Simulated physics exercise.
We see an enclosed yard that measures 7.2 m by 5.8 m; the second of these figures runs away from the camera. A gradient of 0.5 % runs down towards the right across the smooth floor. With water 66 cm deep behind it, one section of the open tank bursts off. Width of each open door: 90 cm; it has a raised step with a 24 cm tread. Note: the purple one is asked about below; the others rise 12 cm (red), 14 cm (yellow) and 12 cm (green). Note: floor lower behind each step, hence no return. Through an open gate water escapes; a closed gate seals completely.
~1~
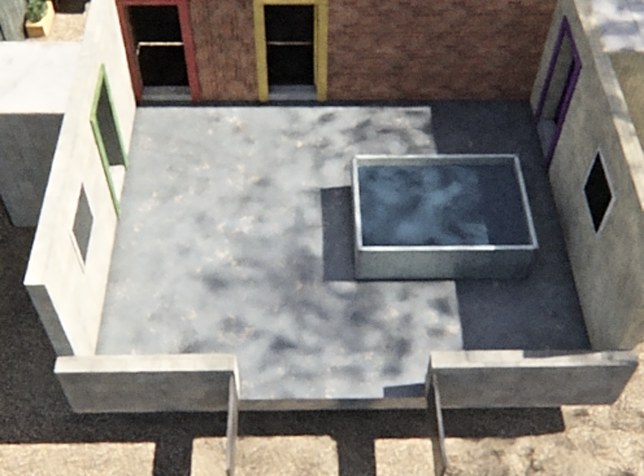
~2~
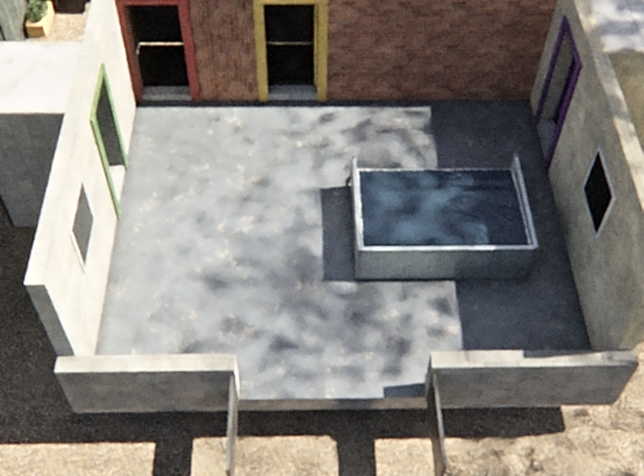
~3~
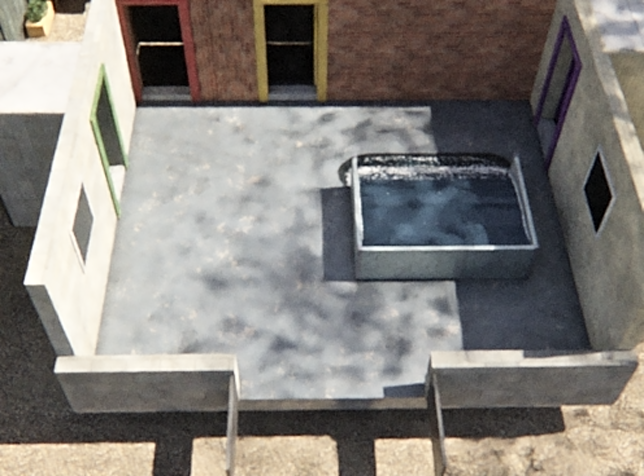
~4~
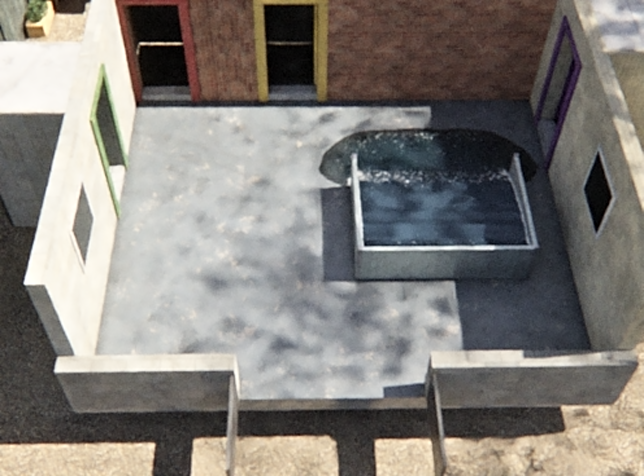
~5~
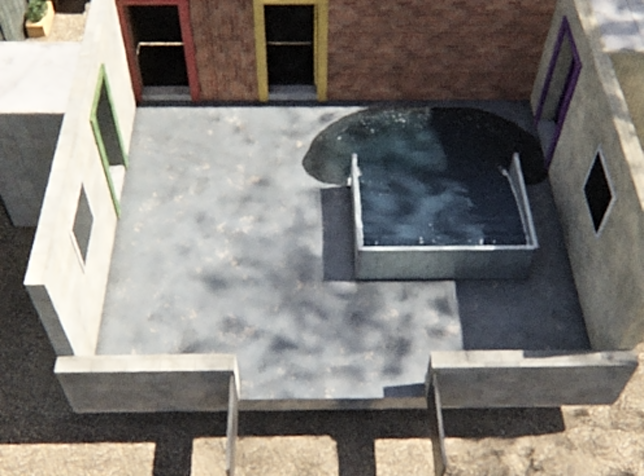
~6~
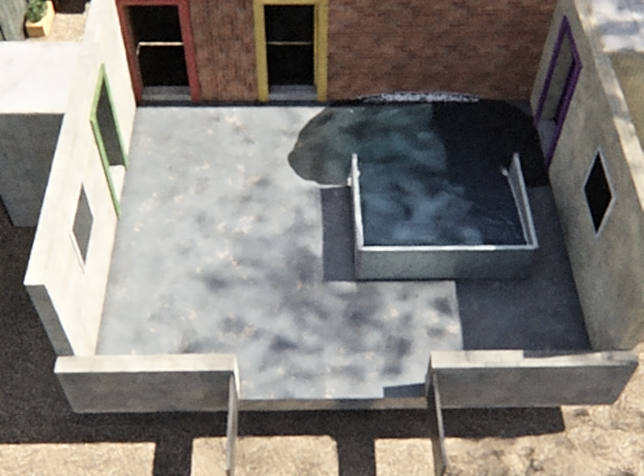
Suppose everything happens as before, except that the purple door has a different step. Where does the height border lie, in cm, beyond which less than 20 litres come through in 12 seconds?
It lies at roughly 24 cm.
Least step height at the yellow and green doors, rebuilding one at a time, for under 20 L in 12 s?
Some 12.5 cm for yellow, some 9.5 cm for green.
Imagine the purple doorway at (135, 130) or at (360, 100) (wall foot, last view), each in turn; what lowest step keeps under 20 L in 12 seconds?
About 18 and 31 cm.
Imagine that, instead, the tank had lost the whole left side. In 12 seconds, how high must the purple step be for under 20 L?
A minimum of about 10.0 cm.
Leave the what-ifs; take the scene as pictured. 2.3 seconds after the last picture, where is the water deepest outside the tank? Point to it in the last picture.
Check close to (521, 100).
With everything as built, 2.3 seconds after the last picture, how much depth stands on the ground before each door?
Depth (cm): Purple 27 / red 7 / yellow 14 / green 2.
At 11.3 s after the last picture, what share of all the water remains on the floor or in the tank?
Roughly 90 percent of the water remains.
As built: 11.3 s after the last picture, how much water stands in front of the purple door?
Roughly 8.5 cm deep.
Then, 0.7 s after the last picture water covers 25 % of the floor, deepest (48 cm) near (521, 100); 13 cm at the purple door, 0 litres in over its 25 cm step.
Then, 2.3 s after the last picture water covers 40 % of the floor, deepest (32 cm) near (521, 100); 27 cm at the purple door, 12 litres in over its 25 cm step.
Then, 11.3 s after the last picture water covers 100 % of the floor, deepest (12 cm) near (385, 108); 9 cm at the purple door, 15 litres in over its 25 cm step.
At the purple door as built, the water peaked near 31 cm, 1.5 s after the last picture.
Run again over the same 12 s with other heights there, 30 litres in over 22 cm, 4 litres over 30 cm. The limit of 20 litres is kept from about 24 cm up.
